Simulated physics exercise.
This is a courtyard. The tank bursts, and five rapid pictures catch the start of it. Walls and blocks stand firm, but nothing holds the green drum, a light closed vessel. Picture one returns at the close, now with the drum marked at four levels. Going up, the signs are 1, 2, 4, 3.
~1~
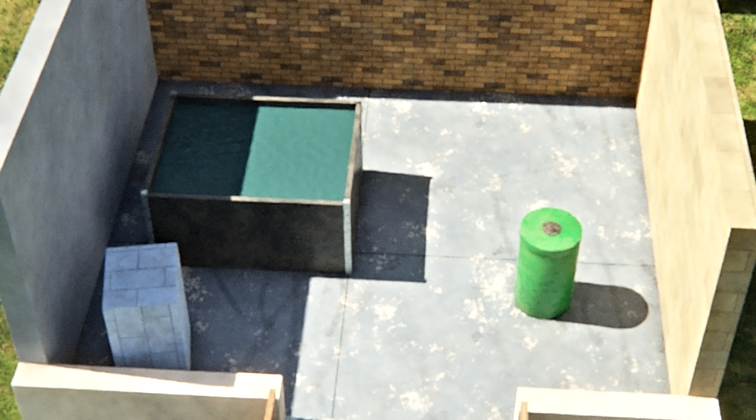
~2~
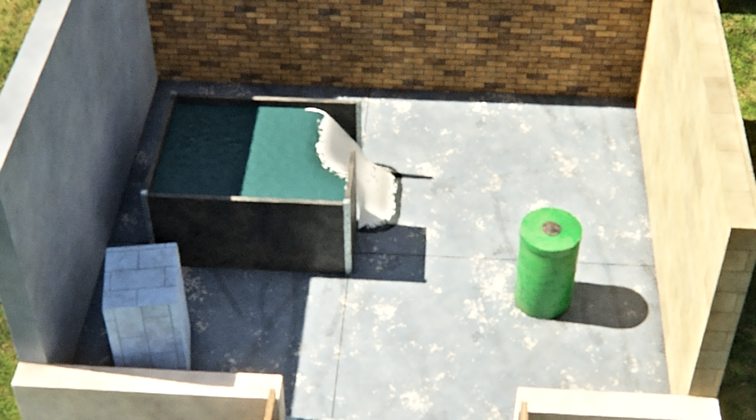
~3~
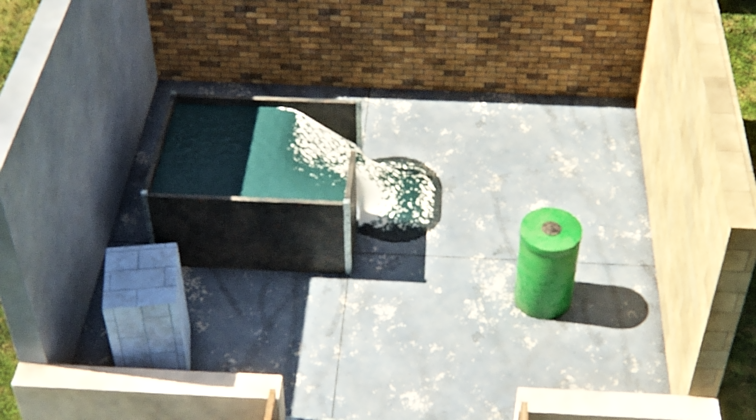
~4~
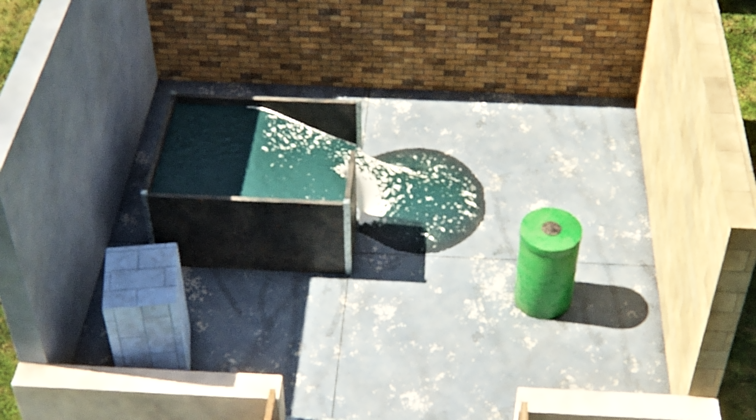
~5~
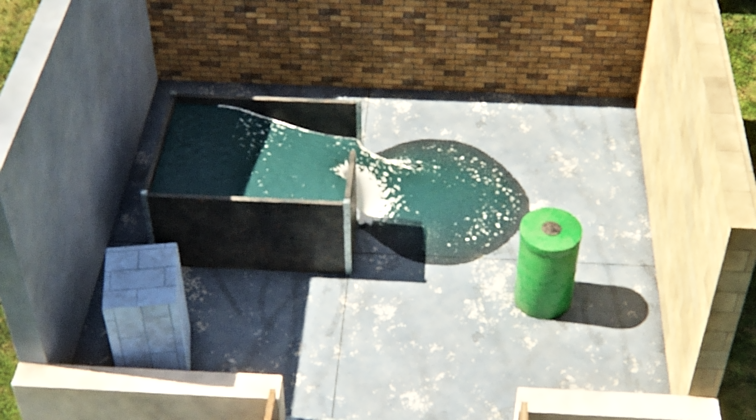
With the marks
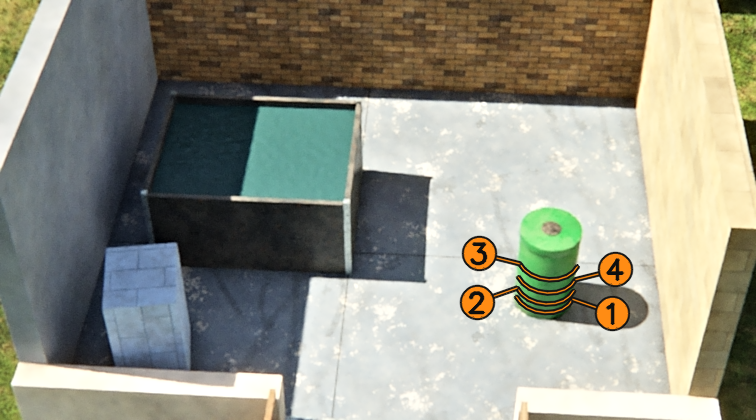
A walled courtyard with a brick back wall and a grey, pale-flecked floor is seen from a high, fixed viewpoint. A dark tank full of green water stands at left, a pale blue-grey block in front of it and a green drum at right. White, foaming water pours from the tank's right end, spreading rightward in a widening pool as the tank's level drops near that end.
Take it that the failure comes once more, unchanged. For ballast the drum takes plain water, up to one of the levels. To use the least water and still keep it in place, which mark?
Choose 2.
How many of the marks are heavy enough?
Three of the four.
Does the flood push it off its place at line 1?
Yes, that goes wrong.
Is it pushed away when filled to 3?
No, that is safe.
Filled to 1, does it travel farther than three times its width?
No, less.
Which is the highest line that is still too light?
The answer is 1.
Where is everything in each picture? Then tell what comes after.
In the first picture, lid of the green drum at (551, 229); tank full, its middle at (257, 153); open gate at (399, 385).
In the second picture, 2 % of the ground wet, in view closest to the drum at (389, 214).
In the third picture, 4 % of the ground wet, in view closest to the drum at (415, 229).
In the fourth picture, 7 % of the ground wet, in view closest to the drum at (468, 228).
In the fifth picture, lid of the green drum at (551, 229); 11 % of the ground wet, in view closest to the drum at (474, 251).
On the marked copy, 1 at (544, 312); 2 at (546, 304); 3 at (549, 279); 4 at (547, 293); from the bottom up 1, 2, 4, 3.
For line 1, it is pushed about twice its own width away.
For line 2, it does not move.
For line 3, it does not move.
For line 4, it does not move.
